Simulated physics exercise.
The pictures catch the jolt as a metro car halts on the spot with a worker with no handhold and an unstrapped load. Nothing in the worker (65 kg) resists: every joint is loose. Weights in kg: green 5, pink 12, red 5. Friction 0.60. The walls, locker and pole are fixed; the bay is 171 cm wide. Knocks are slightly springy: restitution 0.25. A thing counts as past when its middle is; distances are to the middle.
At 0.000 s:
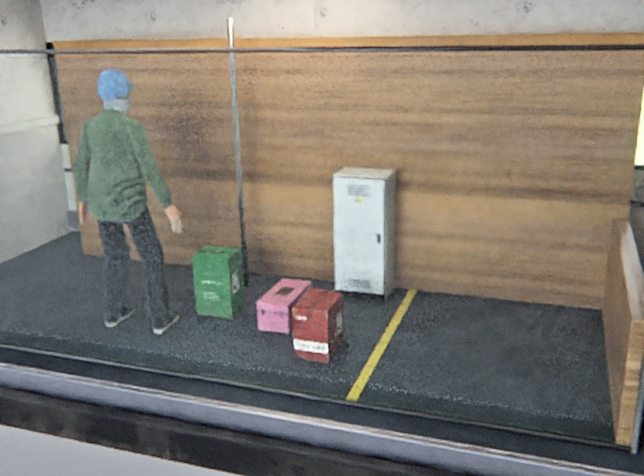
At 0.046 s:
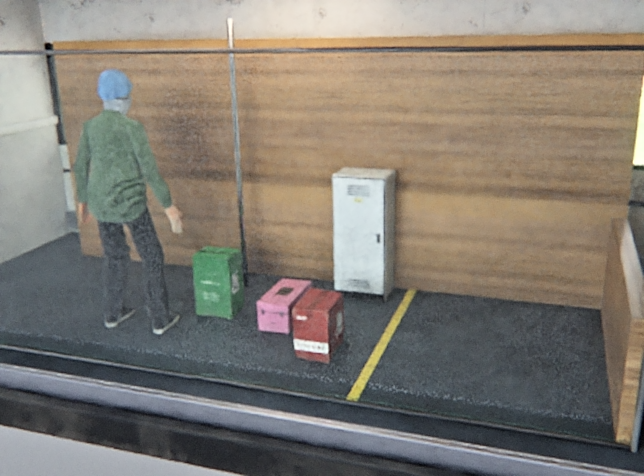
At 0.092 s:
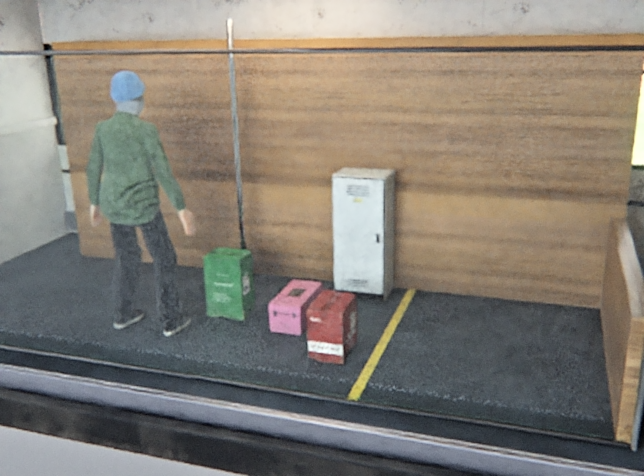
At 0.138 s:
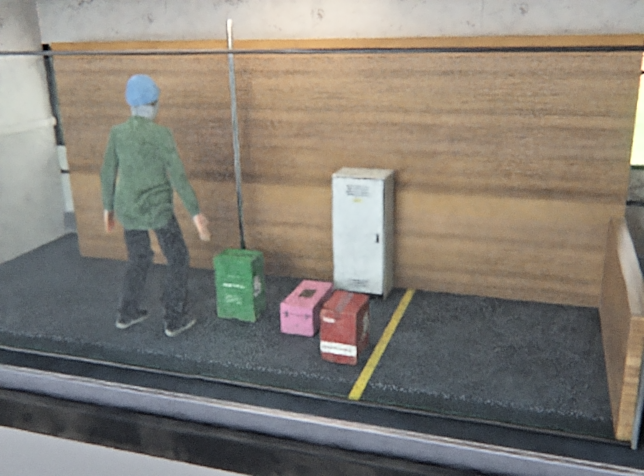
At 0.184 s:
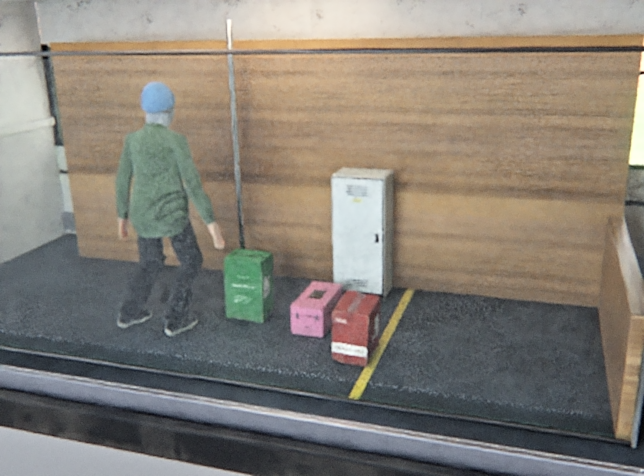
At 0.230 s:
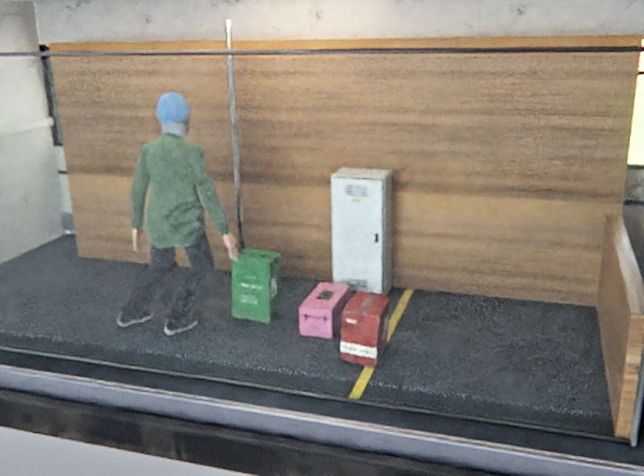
A person in a blue cap and green shirt stood still at first, then shifted right with bending knees, while the green, pink and red boxes slid right together, the red one crossing the yellow line.
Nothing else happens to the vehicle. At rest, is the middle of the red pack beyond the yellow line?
This time the red pack passes the yellow line.
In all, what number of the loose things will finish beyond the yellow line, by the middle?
The count is 1.
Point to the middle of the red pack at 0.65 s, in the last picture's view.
Near (394, 327).
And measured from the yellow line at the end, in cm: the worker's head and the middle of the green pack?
Worker's head 20 short, green pack 90 short.
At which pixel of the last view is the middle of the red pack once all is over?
At about (421, 342).
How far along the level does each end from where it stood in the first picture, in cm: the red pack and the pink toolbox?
About: Red pack 70, pink toolbox 40.
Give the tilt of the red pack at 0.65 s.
Roughly 40°.
After 0.40 s the red pack is 4 cm past the yellow line, tilted 20°, near (383, 327) in the last picture's view.
After 0.65 s the red pack is 11 cm past the yellow line, tilted 40°, near (394, 327) in the last picture's view; the worker's hips 57 cm short of the yellow line.
After 1.05 s the red pack is 28 cm past the yellow line, tilted 90°, near (421, 342) in the last picture's view; the worker's hips 48 cm short of the yellow line.
Final state at 2.2 s, green pack stops short of the yellow line; pink toolbox stops short of the yellow line; red pack crosses the yellow line; worker's hips stop short of the yellow line; worker's head stops short of the yellow line.
